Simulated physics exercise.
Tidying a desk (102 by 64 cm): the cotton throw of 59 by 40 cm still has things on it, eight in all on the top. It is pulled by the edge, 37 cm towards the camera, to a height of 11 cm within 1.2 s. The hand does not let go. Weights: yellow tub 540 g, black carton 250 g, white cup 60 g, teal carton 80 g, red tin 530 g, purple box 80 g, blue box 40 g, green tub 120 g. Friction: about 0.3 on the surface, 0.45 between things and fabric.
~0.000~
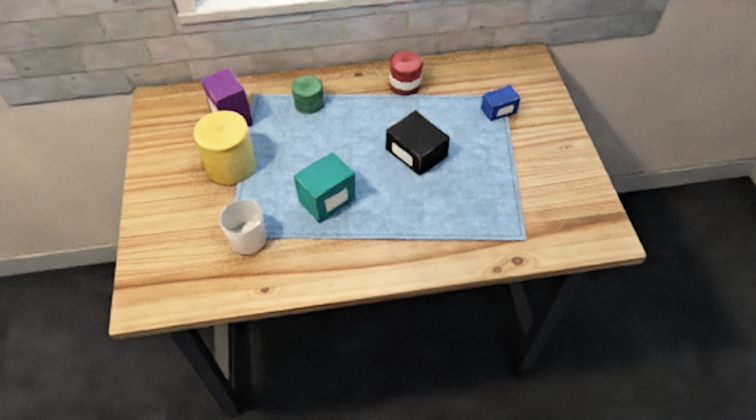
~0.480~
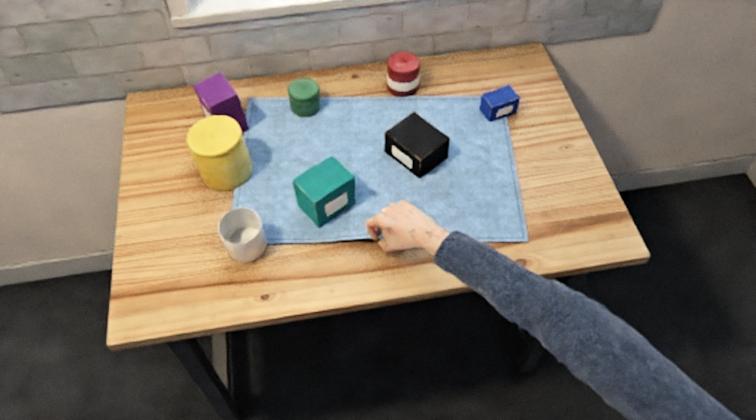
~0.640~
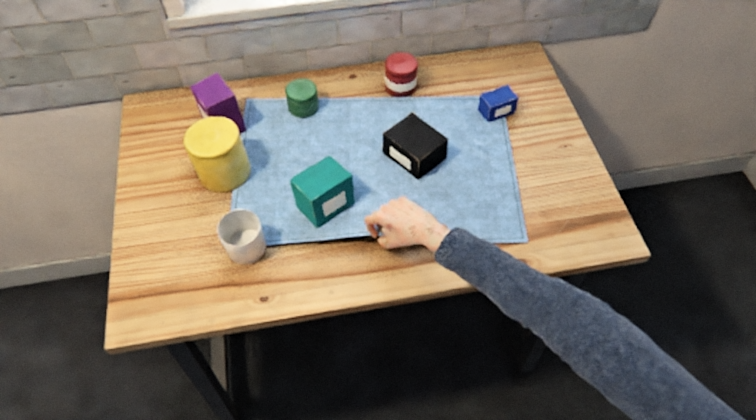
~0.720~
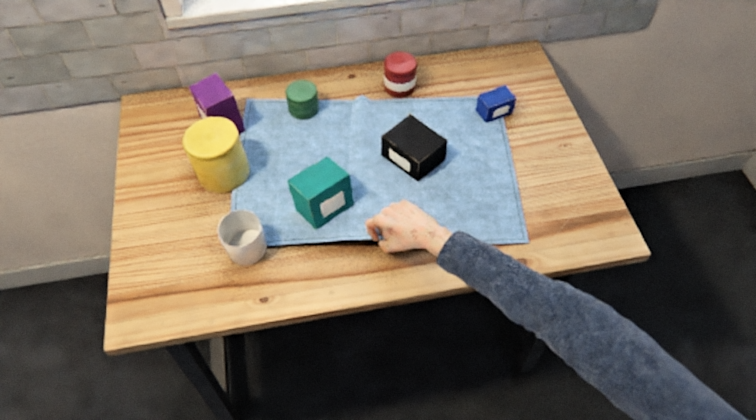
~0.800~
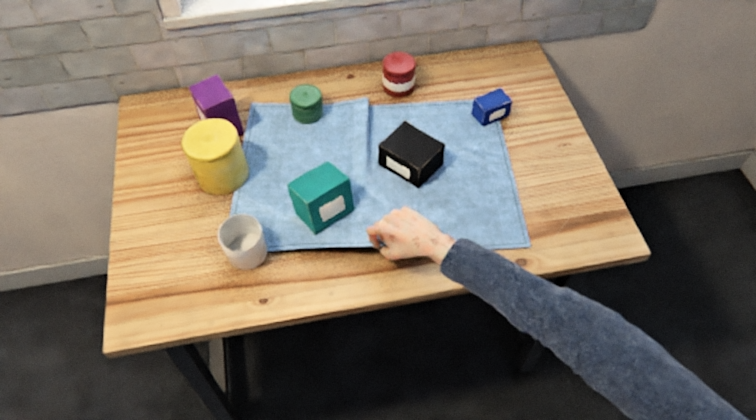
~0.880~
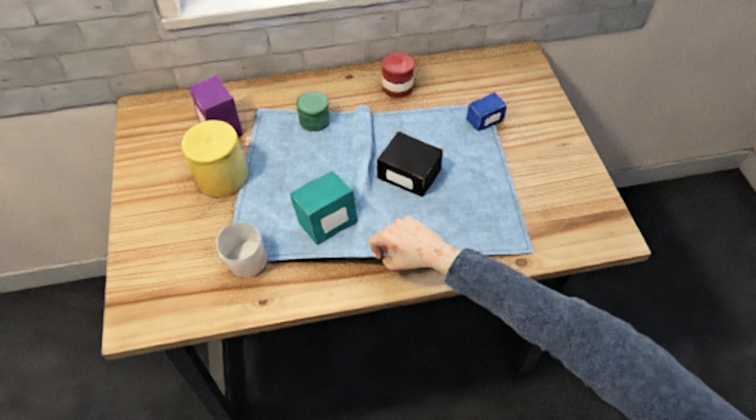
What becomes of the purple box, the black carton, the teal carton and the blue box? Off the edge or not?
Result: Purple box remains up there, black carton falls off, teal carton goes over the edge, blue box falls off.
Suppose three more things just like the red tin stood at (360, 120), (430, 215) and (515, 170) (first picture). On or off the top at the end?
In that order: Stays on, goes over, stays up.
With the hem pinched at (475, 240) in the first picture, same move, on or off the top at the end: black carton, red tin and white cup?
Then: Black carton drops off, red tin stays up, white cup drops off.
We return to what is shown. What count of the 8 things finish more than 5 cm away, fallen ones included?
That makes 5.
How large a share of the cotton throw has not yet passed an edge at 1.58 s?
About 45 per cent.
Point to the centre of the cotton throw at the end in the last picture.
Near (393, 311).
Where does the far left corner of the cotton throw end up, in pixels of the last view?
Near (290, 252).
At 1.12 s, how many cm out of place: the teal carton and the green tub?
About: Teal carton 10 cm, green tub 15 cm.
By 1.1 s, 95 % of the cotton throw is still over the top; black carton 15 cm off its start, blue box 12 cm off its start, teal carton 12 cm off its start.
By 1.4 s, 70 % of the cotton throw is still over the top; black carton 26 cm off its start, blue box 23 cm off its start, teal carton on its side, 20 cm off its start.
By 1.6 s, 45 % of the cotton throw is still over the top; black carton 35 cm off its start at (437, 285), blue box 32 cm off its start at (514, 213), teal carton on its side, 26 cm off its start at (344, 315).
By 1.8 s, 25 % of the cotton throw is still over the top; blue box 47 cm off its start, black carton over the edge, teal carton over the edge.
By 3.4 s, 25 % of the cotton throw is still over the top; blue box over the edge, black carton over the edge, teal carton over the edge, purple box 0 cm off its start at (210, 92).
